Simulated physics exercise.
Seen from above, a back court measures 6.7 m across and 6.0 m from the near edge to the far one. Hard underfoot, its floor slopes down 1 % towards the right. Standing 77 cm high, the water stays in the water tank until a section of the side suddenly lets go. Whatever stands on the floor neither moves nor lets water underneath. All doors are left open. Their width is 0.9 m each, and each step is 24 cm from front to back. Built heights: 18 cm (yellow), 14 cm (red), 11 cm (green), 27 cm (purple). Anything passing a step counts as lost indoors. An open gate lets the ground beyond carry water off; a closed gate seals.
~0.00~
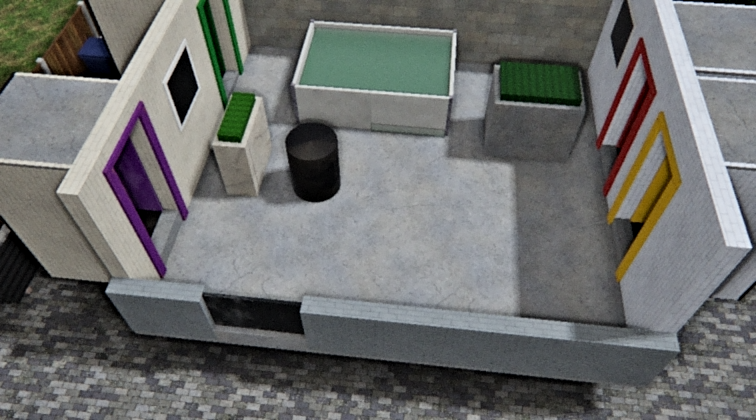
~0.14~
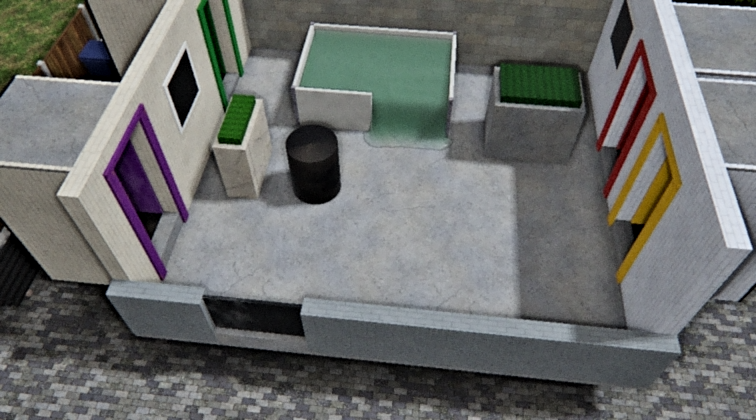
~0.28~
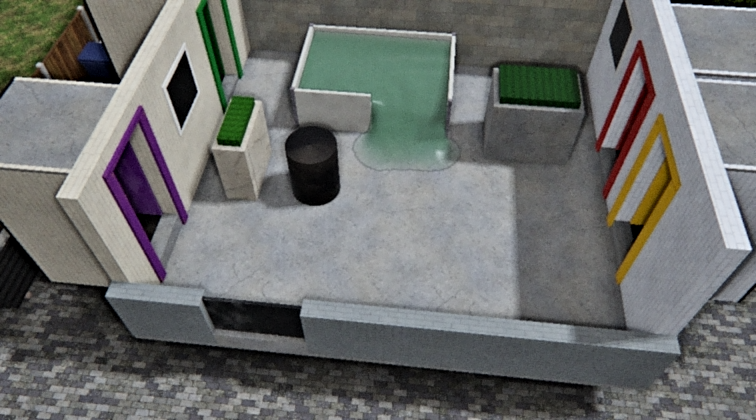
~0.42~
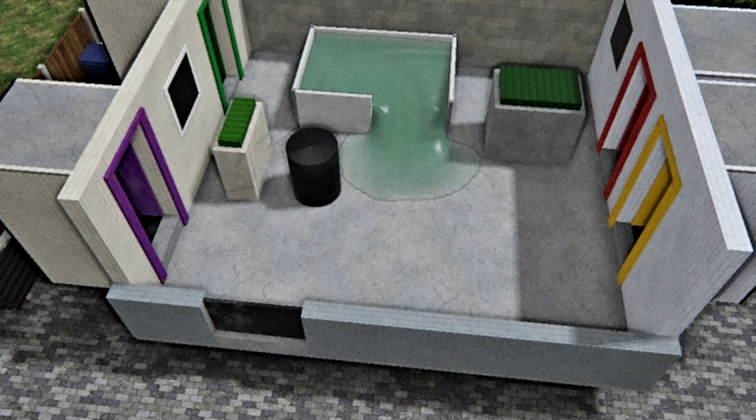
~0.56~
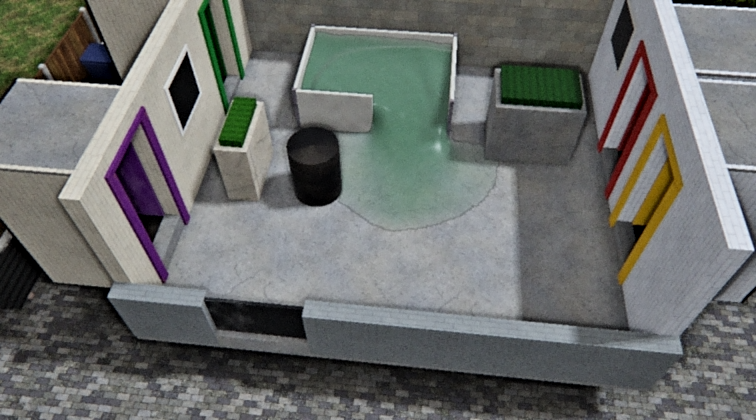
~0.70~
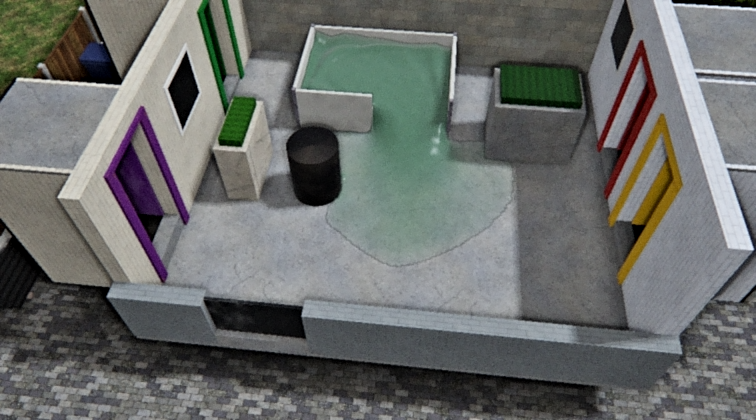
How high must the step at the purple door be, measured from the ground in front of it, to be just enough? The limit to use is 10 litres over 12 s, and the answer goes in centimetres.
About 14 cm.
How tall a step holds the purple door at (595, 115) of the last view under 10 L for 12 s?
Roughly 11.5 cm.
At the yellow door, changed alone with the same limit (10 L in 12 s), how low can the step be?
Yellow door - some 18 centimetres.
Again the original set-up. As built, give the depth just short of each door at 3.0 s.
Depths in cm: Yellow 16, red 3, green 0, purple 12.
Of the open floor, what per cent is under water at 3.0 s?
Some 60 in a hundred.
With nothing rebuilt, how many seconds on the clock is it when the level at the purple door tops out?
That happens close to 3.4 s on the clock.
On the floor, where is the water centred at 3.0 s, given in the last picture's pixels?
The water's centre is at about (411, 193).
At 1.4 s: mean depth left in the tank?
It averages roughly 50 centimetres.
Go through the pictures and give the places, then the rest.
The first picture shows the water tank at (378, 61) is whole and still, 77 cm deep; the purple door at (154, 204) is dry.
In the second picture, the front is at (374, 144), 0.4 m from the gap at (409, 119); 0.3 m2 of floor is wet, 77 cm left at the back.
In the third picture, the gap is at (408, 122), the front 0.8 m out at (374, 166); the back of the water tank holds 77 cm.
In the fourth picture, the front is at (374, 194), 1.4 m from the gap at (409, 125); 2.6 m2 of floor is wet, 75 cm left at the back.
In the fifth picture, the gap is at (410, 125), the front 2.0 m out at (382, 224); the back of the water tank holds 68 cm.
In the sixth picture, water pours out at (409, 125) and has run 2.7 m, to (389, 259); about 6 cm deep outside, 65 cm at the back; 2.4 m in a straight line remain to the purple door at (156, 208).
After 1.4 s water covers 40 % of the floor, deepest (44 cm) near (423, 142); it has not reached the purple door.
After 3.0 s water covers 60 % of the floor, deepest (40 cm) near (619, 361); 12 cm at the purple door, 0 litres in over its 27 cm step.
After 12.0 s water covers 100 % of the floor, deepest (18 cm) near (588, 82); 8 cm at the purple door, 0 litres in over its 27 cm step.
At the purple door as built, the water arrived by 2.8 s and peaked near 16 cm at 3.4 s.
Run again over the same 12 s with other heights there, 31 litres in over 11 cm, 6 litres over 15 cm. The limit of 10 litres is kept from about 14 cm up.
